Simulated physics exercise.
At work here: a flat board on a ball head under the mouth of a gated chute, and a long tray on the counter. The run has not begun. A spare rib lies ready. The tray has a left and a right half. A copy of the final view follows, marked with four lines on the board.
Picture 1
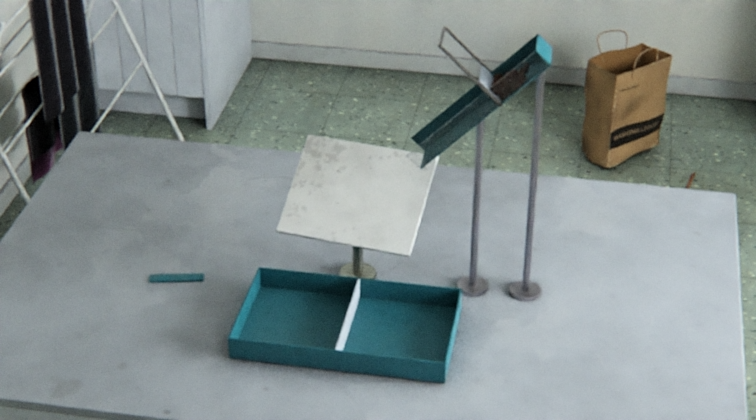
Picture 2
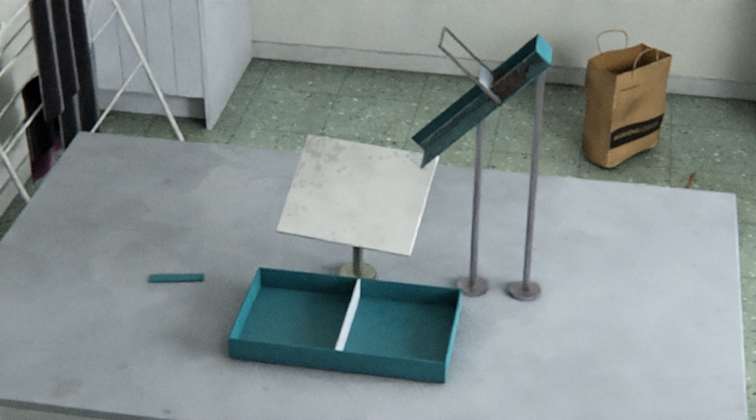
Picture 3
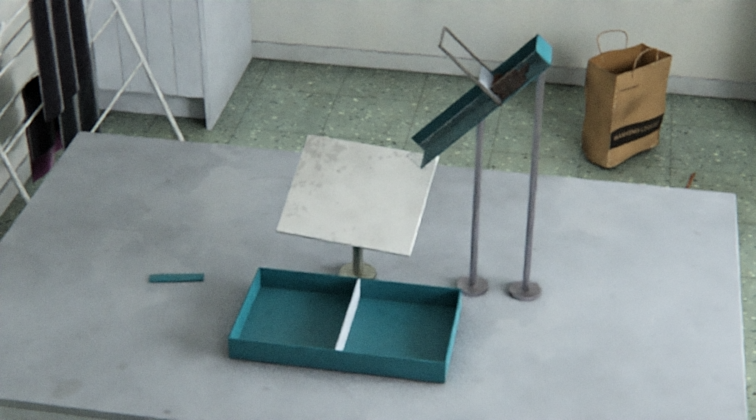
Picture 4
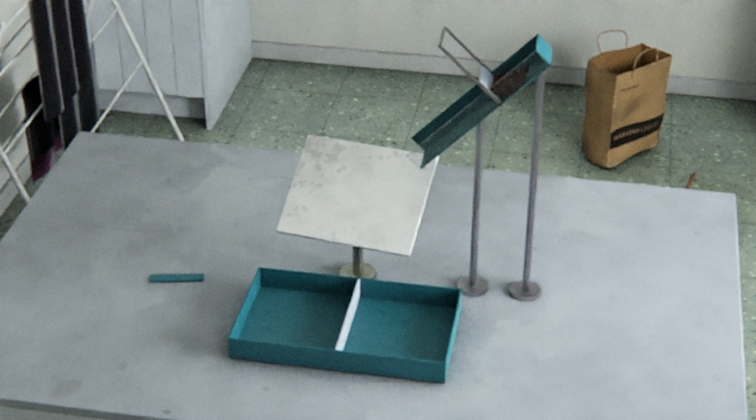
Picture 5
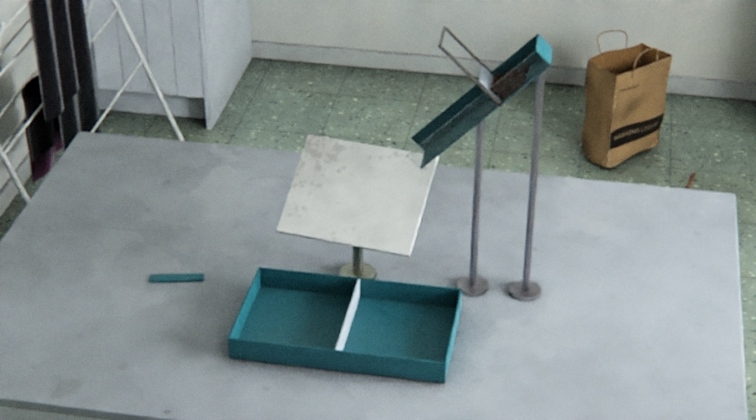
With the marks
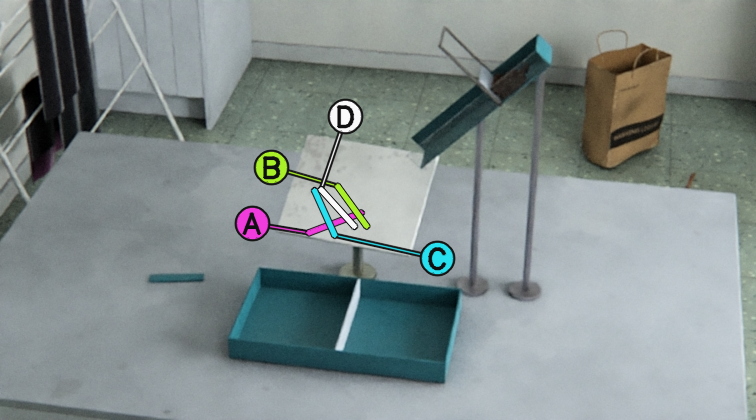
A teal chute stands above a tilted pale board and a divided tray, all motionless.
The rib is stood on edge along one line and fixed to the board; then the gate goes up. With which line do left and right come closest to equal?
D.
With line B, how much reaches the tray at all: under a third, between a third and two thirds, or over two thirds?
It is over two thirds.
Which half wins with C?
The left half.
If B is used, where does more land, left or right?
More lands on the right.
On the marked copy, line A from (361, 212) to (308, 232); line B from (337, 186) to (366, 226); line C from (314, 190) to (334, 235); line D from (321, 189) to (354, 226).
For line A, of what is caught, almost all in the left half, about a tenth in the right.
For line B, of what is caught, about a tenth in the left half, almost all in the right.
For line C, of what is caught, the larger part in the left half, about a tenth in the right.
For line D, of what is caught, roughly half in the left half, roughly half in the right.
